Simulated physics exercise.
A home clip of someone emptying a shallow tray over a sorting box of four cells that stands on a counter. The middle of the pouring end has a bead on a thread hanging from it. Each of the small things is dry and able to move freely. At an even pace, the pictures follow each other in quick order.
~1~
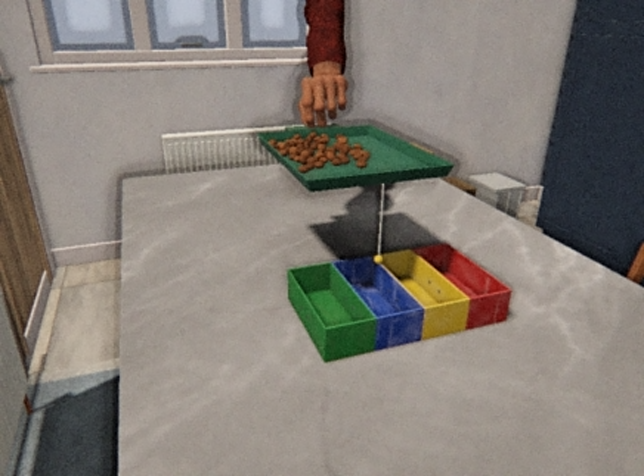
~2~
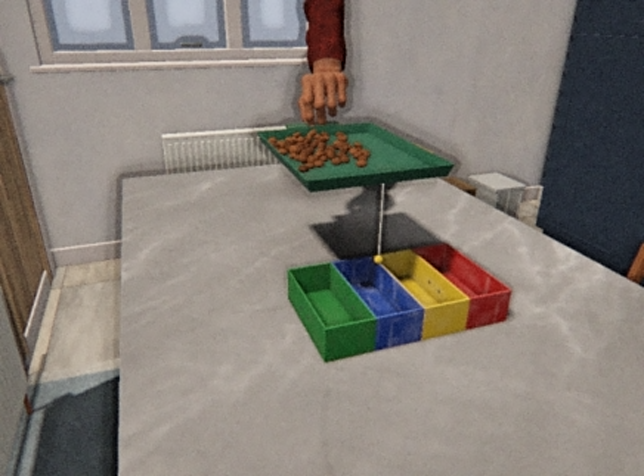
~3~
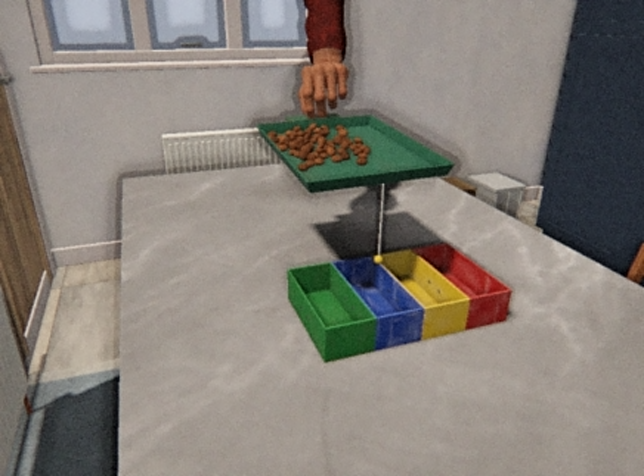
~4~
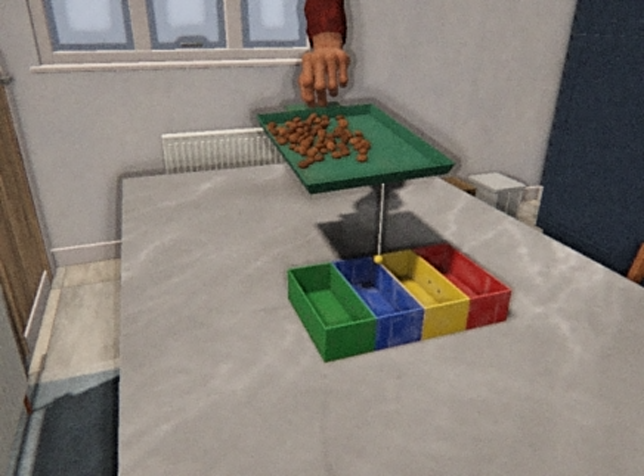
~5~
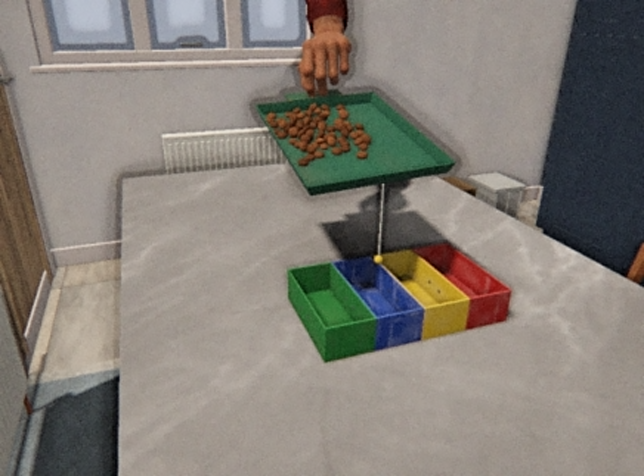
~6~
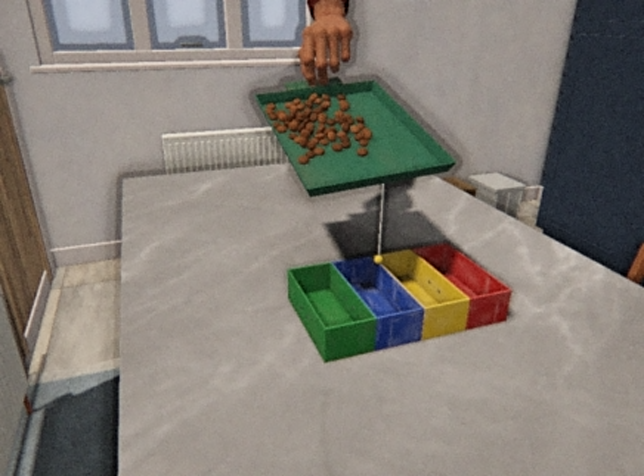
To begin with, a hand is at the far edge of a green tray of brown kibble, level above a box with green, blue, yellow and red cells. The far edge then rises steadily with the hand, tilting the tray toward its near left corner, while the kibble spreads slightly and the hanging bead stays still.
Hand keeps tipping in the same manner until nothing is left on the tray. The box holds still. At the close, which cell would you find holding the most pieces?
You would find the most in the green cell.
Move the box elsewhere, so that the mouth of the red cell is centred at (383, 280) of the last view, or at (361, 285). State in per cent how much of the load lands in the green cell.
0 %, then 0 %.
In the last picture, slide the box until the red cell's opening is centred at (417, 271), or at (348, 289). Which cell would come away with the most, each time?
Position one: Blue. Position two: The cell in red.
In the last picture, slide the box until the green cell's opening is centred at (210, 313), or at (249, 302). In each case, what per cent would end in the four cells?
In order, about 90 and 100 in a hundred.
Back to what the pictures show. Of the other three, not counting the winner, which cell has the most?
Ranked second: That blue cell.
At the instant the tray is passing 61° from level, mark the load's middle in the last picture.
Somewhere about pixel (340, 178).
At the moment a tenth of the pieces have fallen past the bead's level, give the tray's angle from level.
The tilt then is about 70°.
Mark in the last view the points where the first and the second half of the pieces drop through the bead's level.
The opening half passes (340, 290), the closing half (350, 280).
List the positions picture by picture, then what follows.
Corners of the pouring end at (310, 178) and (448, 164), level; middle of the load at (322, 149), bits of dog kibble; bead on its thread at (379, 260); green cell at (350, 337); blue cell at (400, 326); yellow cell at (445, 316); red cell at (488, 307), in the first picture.
Corners of the pouring end at (310, 179) and (449, 163), level; middle of the load at (322, 147), in the second picture.
Corners of the pouring end at (310, 180) and (449, 163), tipped barely, lowest at the left corner; middle of the load at (322, 142), in the third picture.
Corners of the pouring end at (311, 182) and (449, 162), tipped a little, lowest at the left corner; middle of the load at (322, 135), in the fourth picture.
Corners of the pouring end at (311, 183) and (450, 161), tipped a little, lowest at the left corner; middle of the load at (322, 128), in the fifth picture.
Corners of the pouring end at (311, 185) and (450, 160), tipped clearly, lowest at the left corner; middle of the load at (322, 120); green cell at (350, 337); blue cell at (400, 326); yellow cell at (445, 316); red cell at (488, 307), in the sixth picture.
Soon after the last picture, tray tipped steeply; most on the tray; about a quarter falling or outside the box.
A little later, tray tipped right over; a small part on the tray; about half in the green cell; about a quarter in the blue cell; a stray few in the yellow cell; about a quarter falling or outside the box.
Later still, tray tipped past a quarter turn; about half in the green cell; about a third in the blue cell; a stray few in the yellow cell; a small part falling or outside the box.
At rest, tray tipped past a quarter turn; about half in the green cell; about a third in the blue cell; a stray few in the yellow cell; none in the red cell; a small part outside the box.
